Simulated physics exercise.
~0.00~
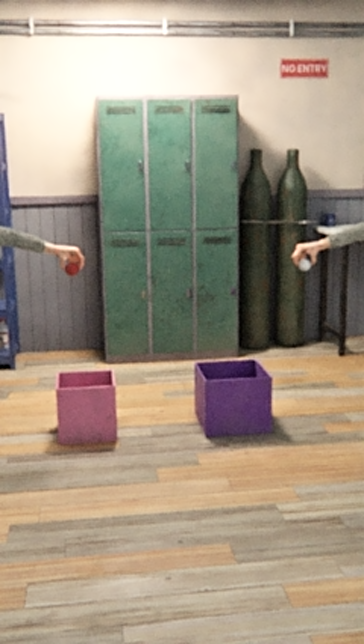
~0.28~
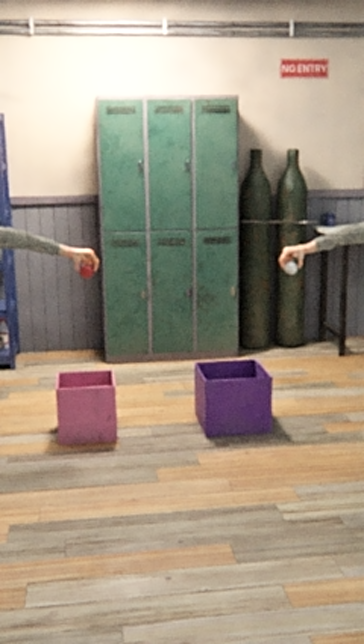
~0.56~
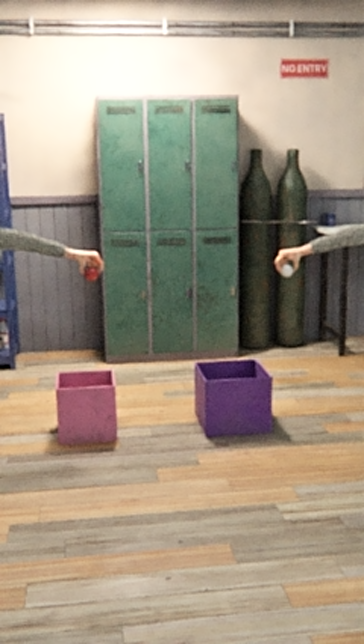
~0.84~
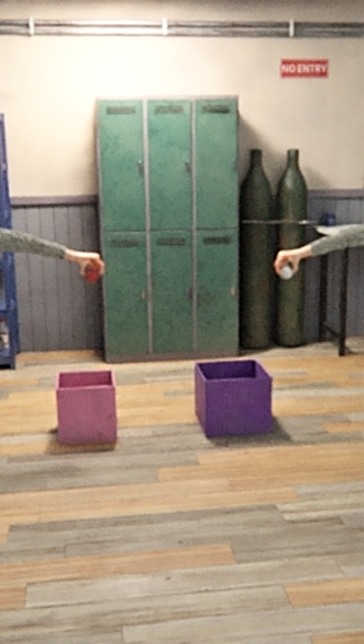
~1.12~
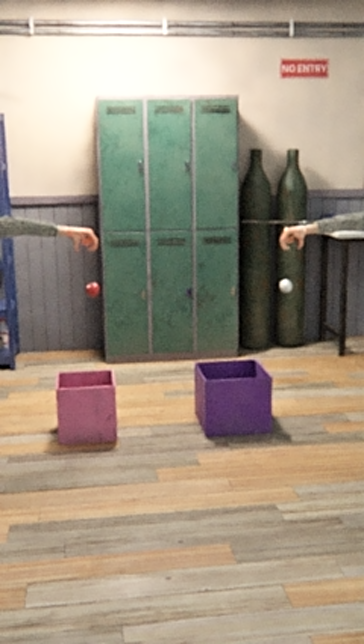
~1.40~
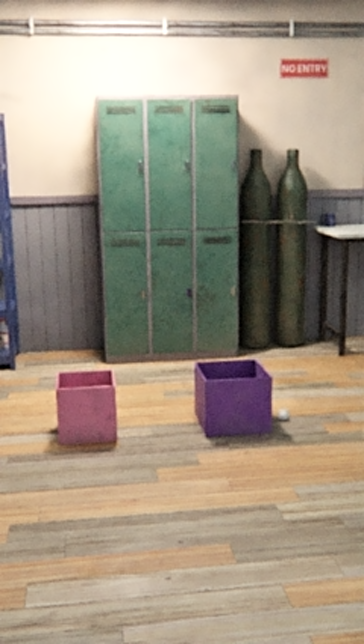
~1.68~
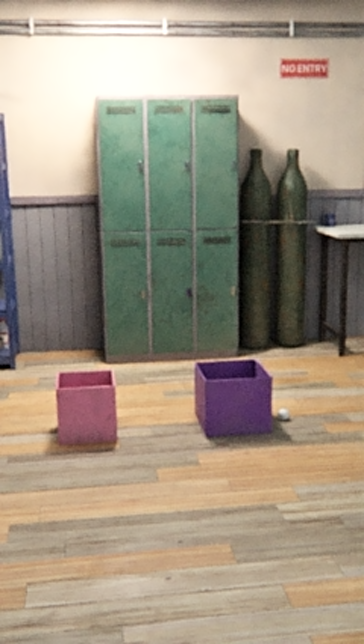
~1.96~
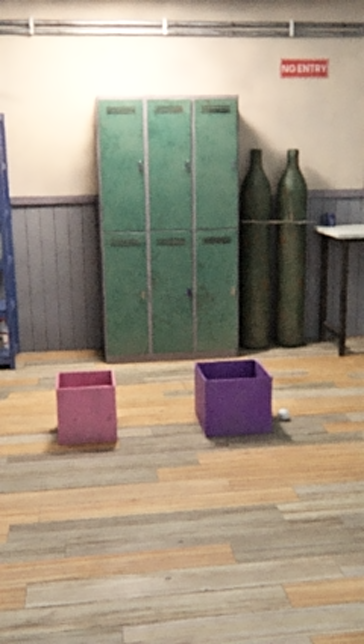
Red tomato and white onion released by two hands, the tomato dropping into the pink box, the onion landing beside the purple one.
